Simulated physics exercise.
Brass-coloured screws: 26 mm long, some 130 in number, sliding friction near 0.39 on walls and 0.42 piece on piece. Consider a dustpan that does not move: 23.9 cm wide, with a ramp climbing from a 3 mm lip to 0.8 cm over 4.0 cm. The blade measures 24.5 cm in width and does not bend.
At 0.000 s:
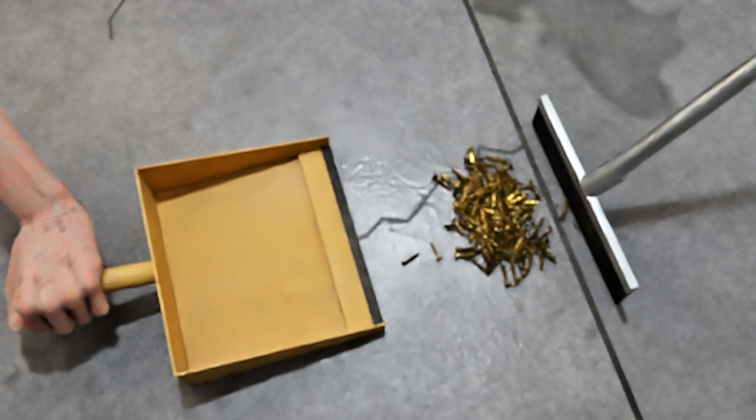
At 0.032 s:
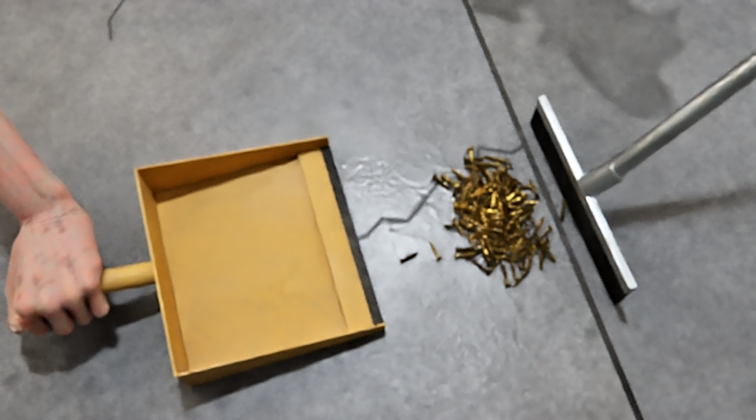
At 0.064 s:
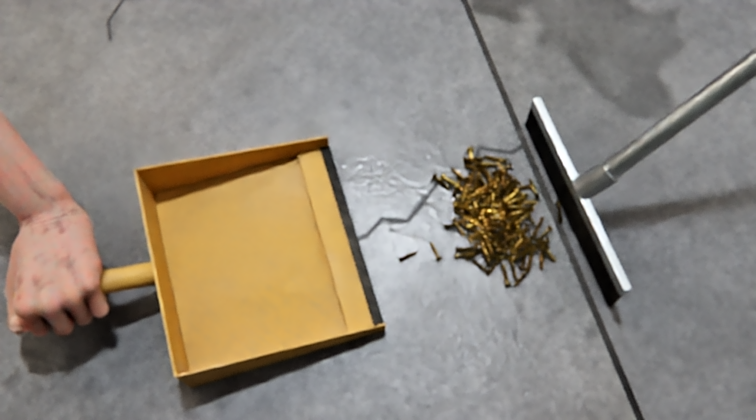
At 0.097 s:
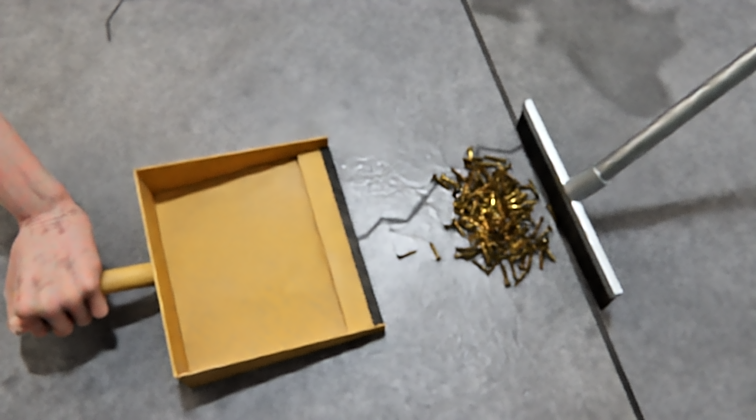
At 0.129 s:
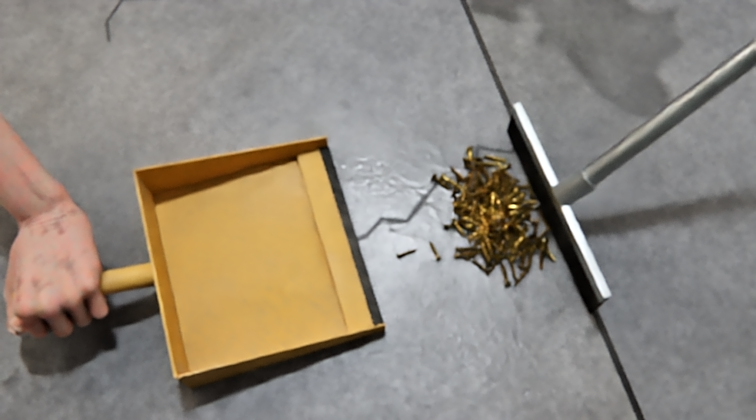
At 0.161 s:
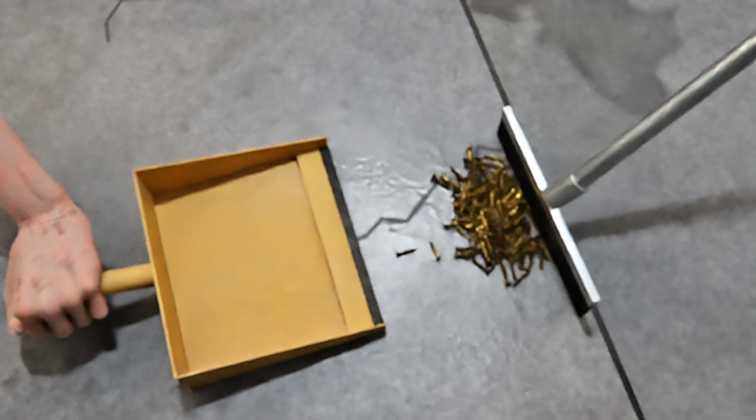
The clip opens on a gray floor where a hand at left holds a yellow dustpan still, facing a pile of brass-coloured screws. A wide, flat blade on a metal pole starts just right of the pile, slides left towards it, then presses into its right edge, shifting some screws slightly.
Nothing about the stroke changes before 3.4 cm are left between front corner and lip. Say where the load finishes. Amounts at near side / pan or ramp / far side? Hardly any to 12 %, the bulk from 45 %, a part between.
Past the pan's near side: Hardly any; in the pan or on its ramp: A part; past the pan's far side: Hardly any.
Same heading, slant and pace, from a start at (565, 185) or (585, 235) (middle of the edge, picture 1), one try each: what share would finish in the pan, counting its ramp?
25 and 30 per cent, roughly.
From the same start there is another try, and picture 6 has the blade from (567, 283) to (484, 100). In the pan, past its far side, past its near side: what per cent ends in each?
Pan 25 % / far 0 % / near 0 %.
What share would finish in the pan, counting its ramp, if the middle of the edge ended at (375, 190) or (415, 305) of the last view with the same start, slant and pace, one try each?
Some 20 in a hundred and 25 in a hundred.
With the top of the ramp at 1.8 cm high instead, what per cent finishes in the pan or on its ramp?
That would give something like 20 per cent.
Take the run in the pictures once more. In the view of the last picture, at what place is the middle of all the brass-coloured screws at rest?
Approximately (375, 261) in the last picture.
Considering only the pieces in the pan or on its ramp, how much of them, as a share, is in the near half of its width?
Some 80 per cent.
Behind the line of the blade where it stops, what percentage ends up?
Near 0 percent, give or take.
After 0.37 s, middle of the blade 13 cm from the lip; 0 % over the lip, far side 0 %, near side 0 %.
After 0.52 s, middle of the blade 6 cm from the lip; 0 % over the lip, far side 0 %, near side 0 %.
Then, at 0.79 s, middle of the blade 4 cm from the lip; 25 % over the lip, far side 0 %, near side 0 %.
In the end, at 1.3 s, near side 0 %, pan 25 %, far side 0 %, in front of the lip or behind the blade 75 %.
